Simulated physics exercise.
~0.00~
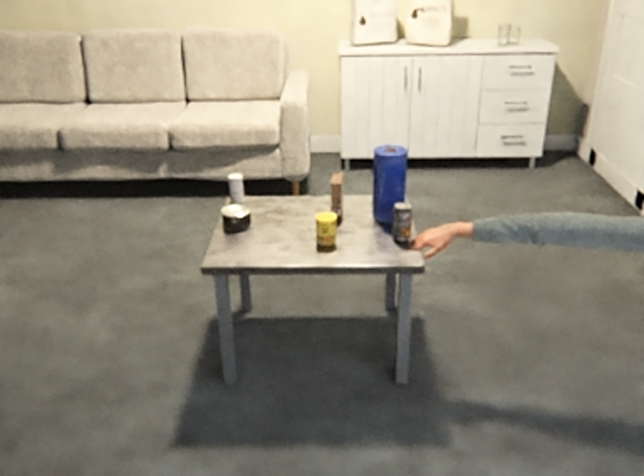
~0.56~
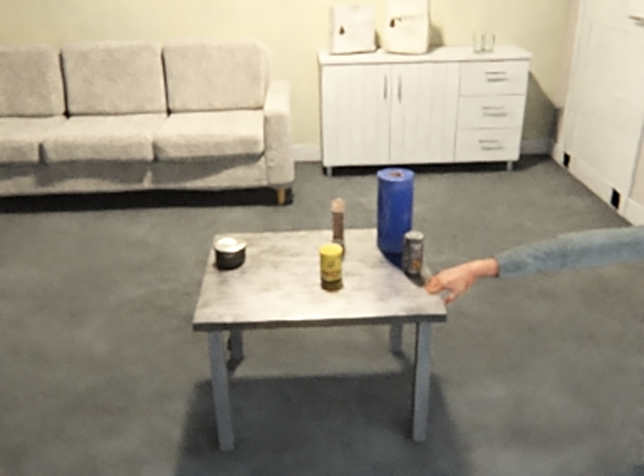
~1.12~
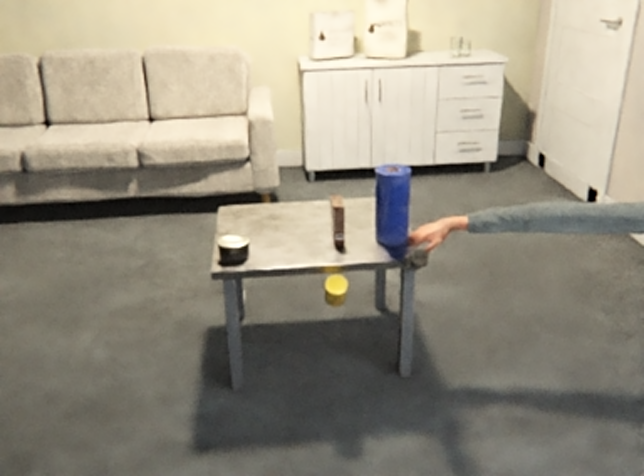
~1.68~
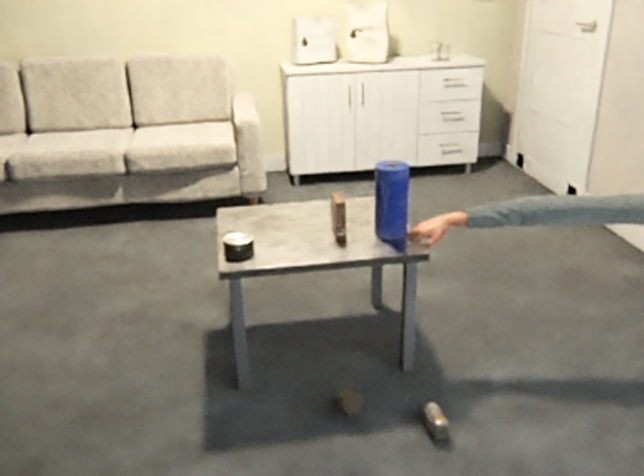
A hand jerks a small table, and a yellow tin and grey can fall off.
